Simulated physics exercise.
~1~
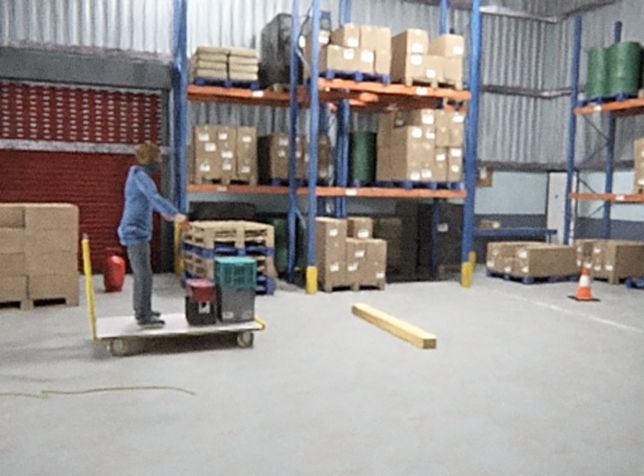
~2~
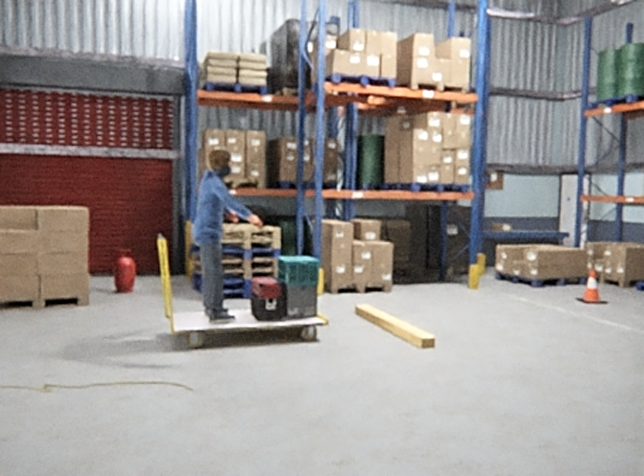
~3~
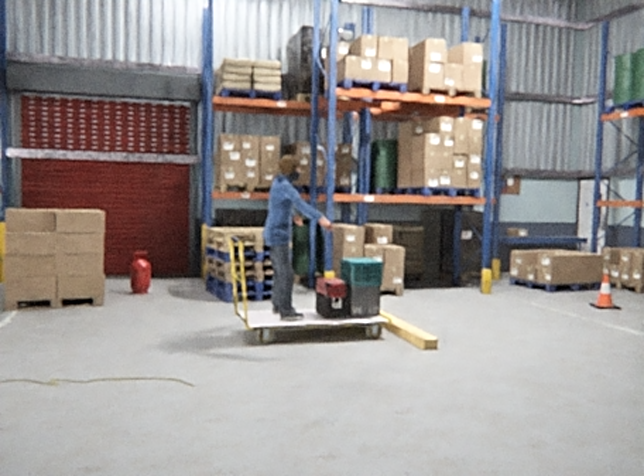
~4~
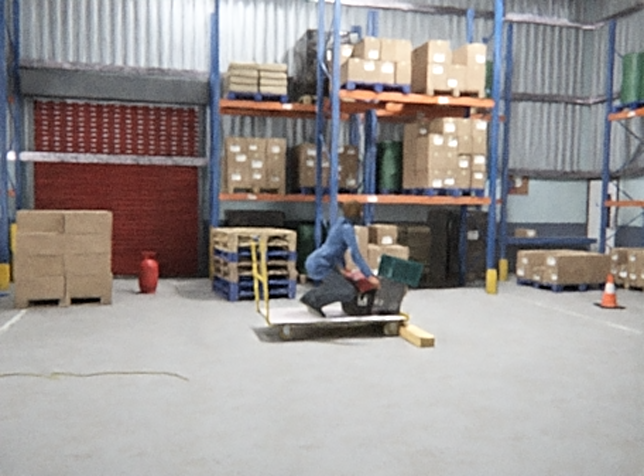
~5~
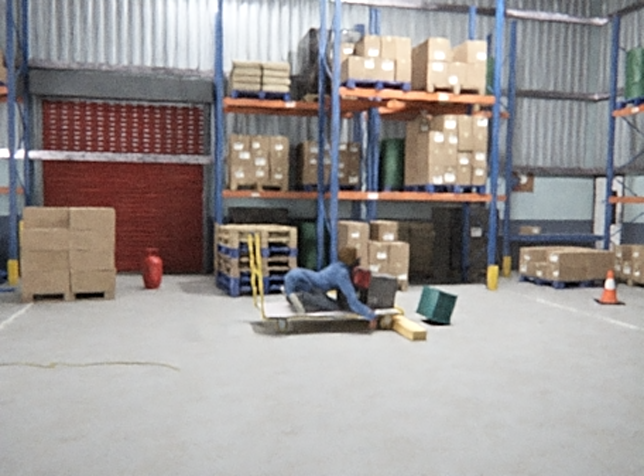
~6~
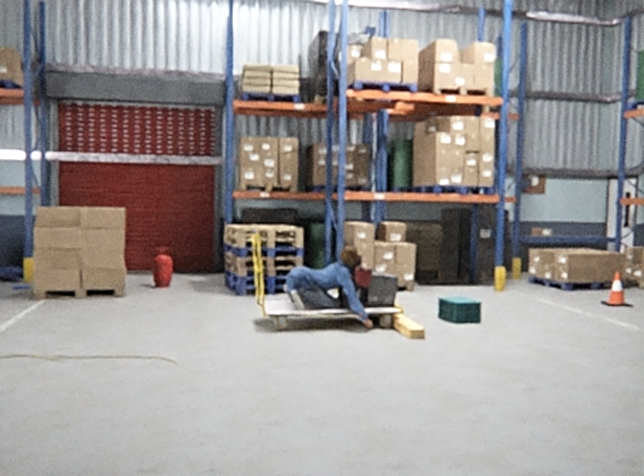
In a warehouse, a person in blue rode a flat trolley rightward with some boxes until it stopped at a wooden beam, then folded forward onto the deck as the teal crate tumbled over the front to the floor and the other boxes stayed aboard.
